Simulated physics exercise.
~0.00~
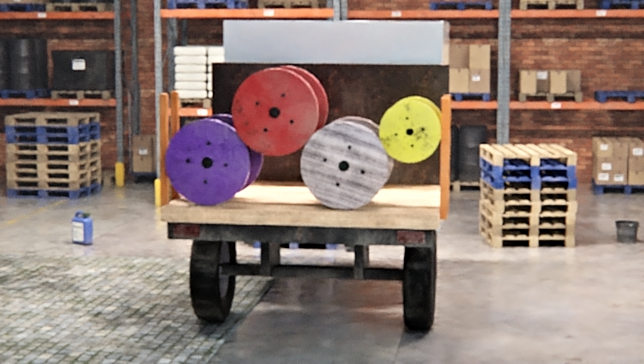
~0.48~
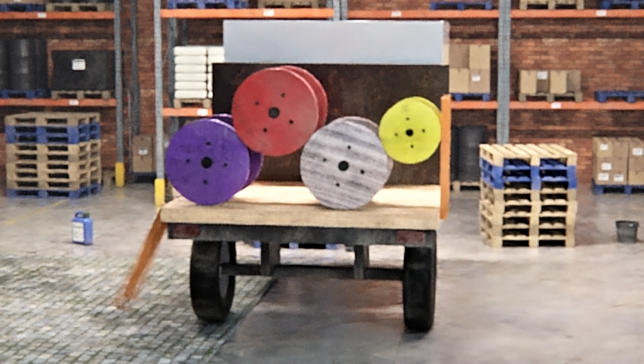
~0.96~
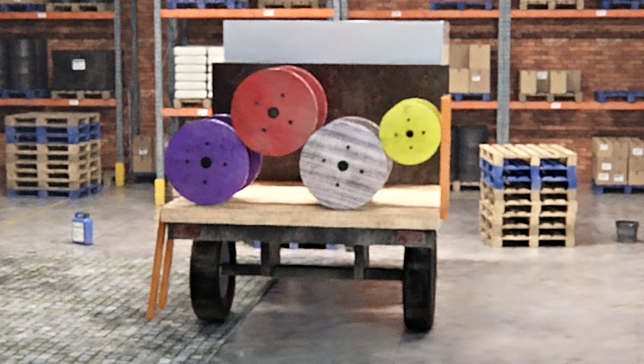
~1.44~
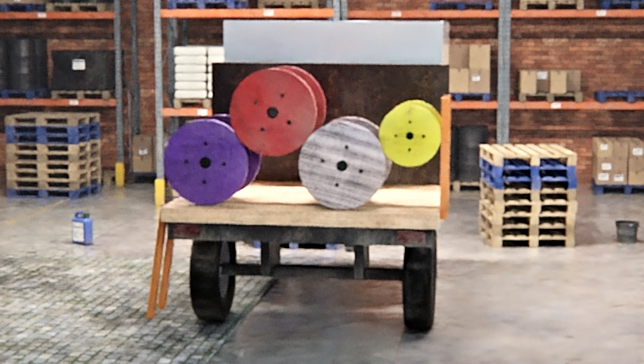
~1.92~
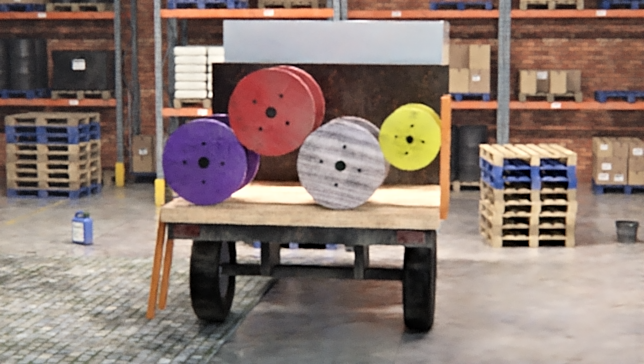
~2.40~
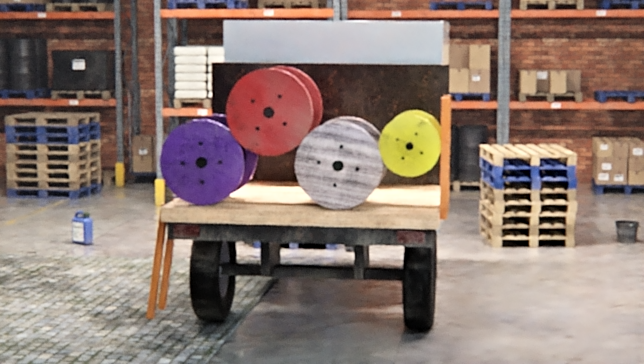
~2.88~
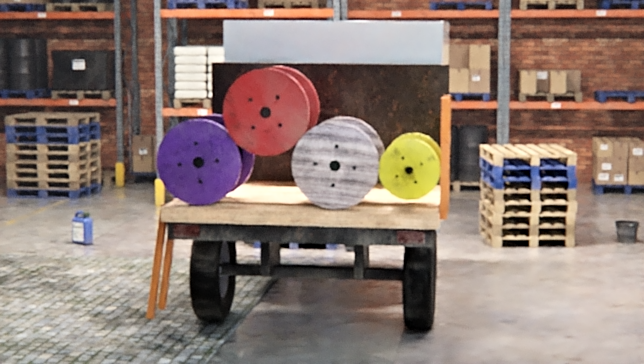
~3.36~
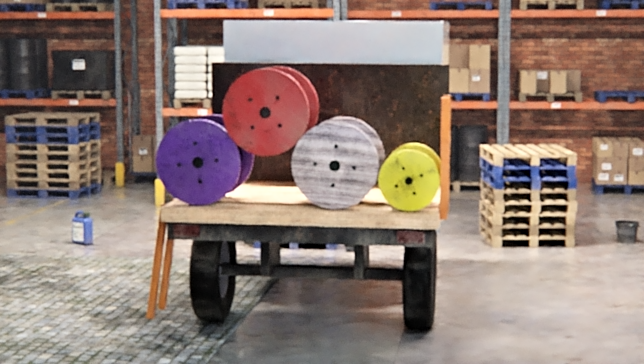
A flatbed lorry stands in a brick-walled warehouse, seen from behind, with racking and stacked pallets around it. Four cable reels sit on its wooden deck, purple at left, grey toward the right, red resting up between them, and yellow perched at the far right against the orange posts. The orange posts on the left side drop outward and hang down beside the deck. The purple and red reels creep slightly left while the yellow one slowly turns and sinks beside the grey. It settles on the deck, red stays raised, and all four reels remain aboard.
